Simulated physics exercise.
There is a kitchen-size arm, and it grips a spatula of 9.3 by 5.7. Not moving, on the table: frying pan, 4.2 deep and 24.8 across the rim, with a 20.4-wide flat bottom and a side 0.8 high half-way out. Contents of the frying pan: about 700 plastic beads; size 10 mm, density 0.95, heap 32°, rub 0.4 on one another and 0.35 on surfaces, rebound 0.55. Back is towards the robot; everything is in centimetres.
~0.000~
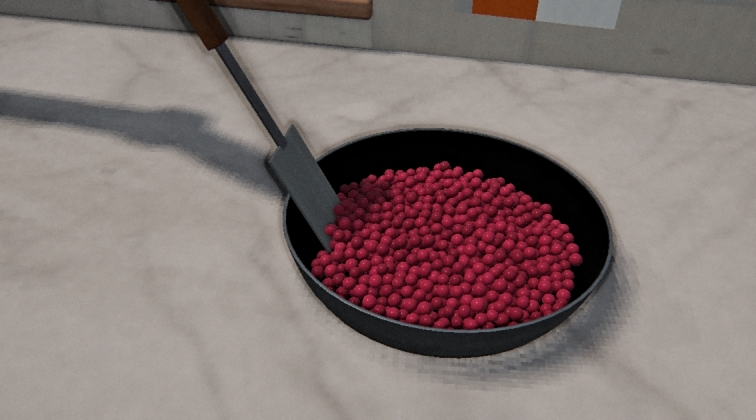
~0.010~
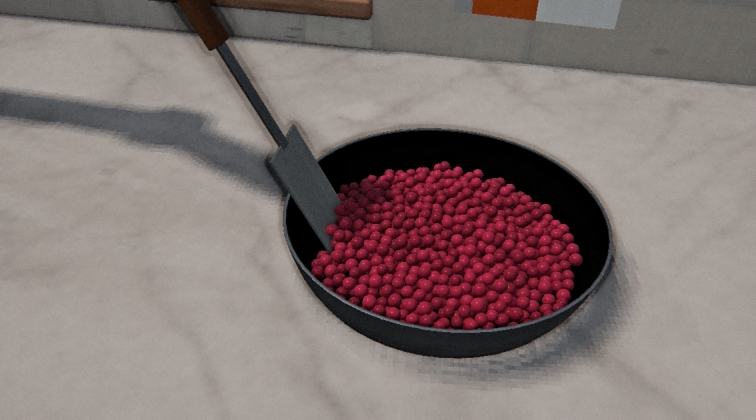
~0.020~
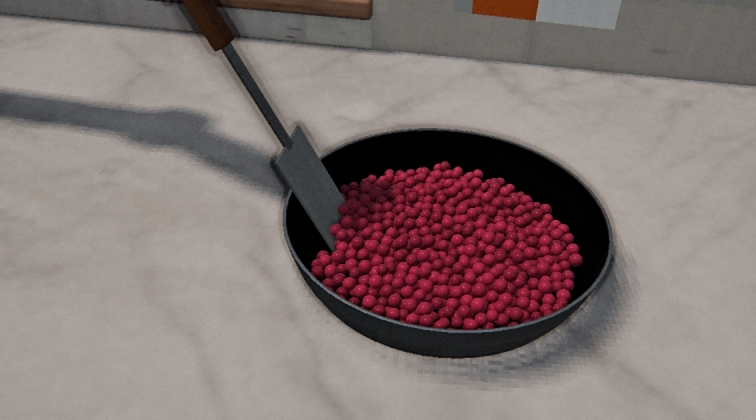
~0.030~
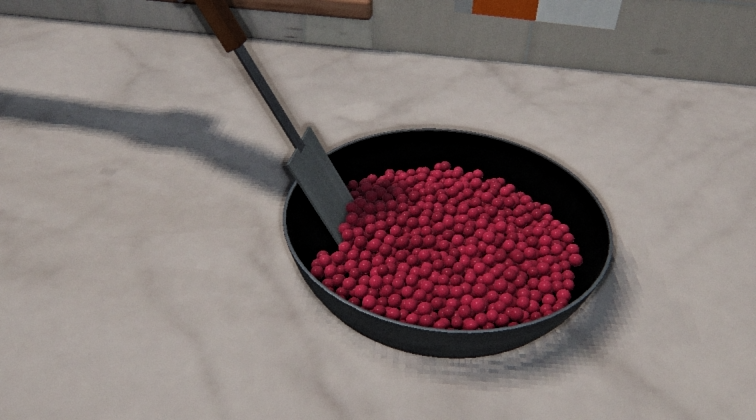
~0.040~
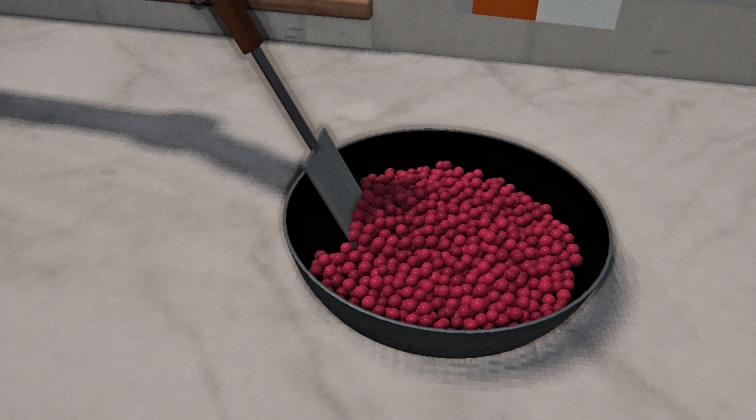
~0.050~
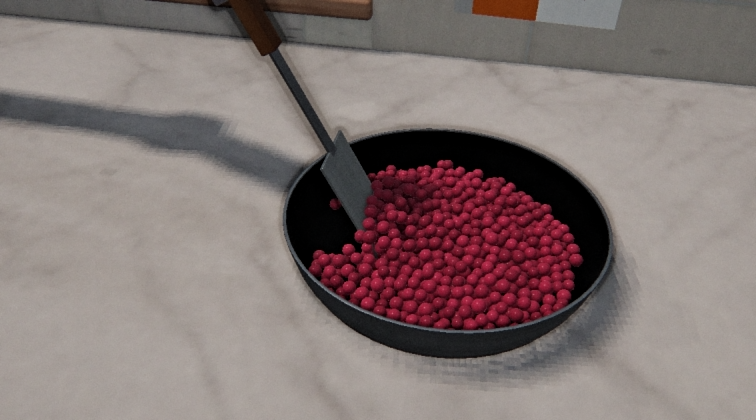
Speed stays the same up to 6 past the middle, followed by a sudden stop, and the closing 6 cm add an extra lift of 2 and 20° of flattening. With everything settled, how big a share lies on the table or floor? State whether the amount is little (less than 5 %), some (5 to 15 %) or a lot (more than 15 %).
The amount is some, 5 to 15 %.
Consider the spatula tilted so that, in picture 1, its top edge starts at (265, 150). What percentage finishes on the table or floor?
I'd estimate around 5 per cent.
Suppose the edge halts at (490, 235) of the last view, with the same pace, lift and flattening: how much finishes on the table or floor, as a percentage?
About 5 per cent.
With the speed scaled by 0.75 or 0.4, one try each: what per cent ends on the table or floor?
Try one about 0 %, try two about 0 %.
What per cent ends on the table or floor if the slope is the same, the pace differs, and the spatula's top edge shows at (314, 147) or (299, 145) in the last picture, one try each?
Near 0 per cent in the first try and near 0 per cent in the second.
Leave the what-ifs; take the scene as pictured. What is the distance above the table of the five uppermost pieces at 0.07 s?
They are near 6 cm up.
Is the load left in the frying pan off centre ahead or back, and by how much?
About 3.0 centimetres ahead.
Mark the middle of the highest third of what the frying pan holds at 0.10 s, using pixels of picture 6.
The middle sits at approx. (468, 228).
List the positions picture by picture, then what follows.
The first frame shows the spatula top edge at (281, 142), sloping 62°; upper third of the load around (436, 232), from x 320 to 575, top at y 165; 702 in the frying pan.
The second frame shows the spatula top edge at (282, 142), sloping 62°; upper third of the load around (436, 232), from x 320 to 575, top at y 165.
The third frame shows the spatula top edge at (287, 143), sloping 62°; upper third of the load around (436, 232), from x 320 to 575, top at y 165.
The fourth frame shows the spatula top edge at (299, 145), sloping 62°; upper third of the load around (429, 232), from x 315 to 575, top at y 165.
The fifth frame shows the spatula top edge at (314, 146), sloping 62°; upper third of the load around (429, 226), from x 315 to 575, top at y 165.
The sixth frame shows the spatula top edge at (331, 149), sloping 62°; upper third of the load around (428, 225), from x 315 to 575, top at y 165; 702 in the frying pan.
After 0.07 s, sloping 62°, highest piece 7 above the table; 702 in the frying pan.
After 0.10 s, sloping 56°, highest piece 8 above the table; 702 in the frying pan.
After 0.31 s, sloping 42°, highest piece 5 above the table; 651 in the frying pan, 43 on the table or floor, 8 on the blade or in flight.
After 1.36 s, sloping 42°, highest piece 5 above the table; 651 in the frying pan, 51 on the table or floor.
In the end, 651 in the frying pan, 51 on the table or floor. That is 7 % on the table or floor.
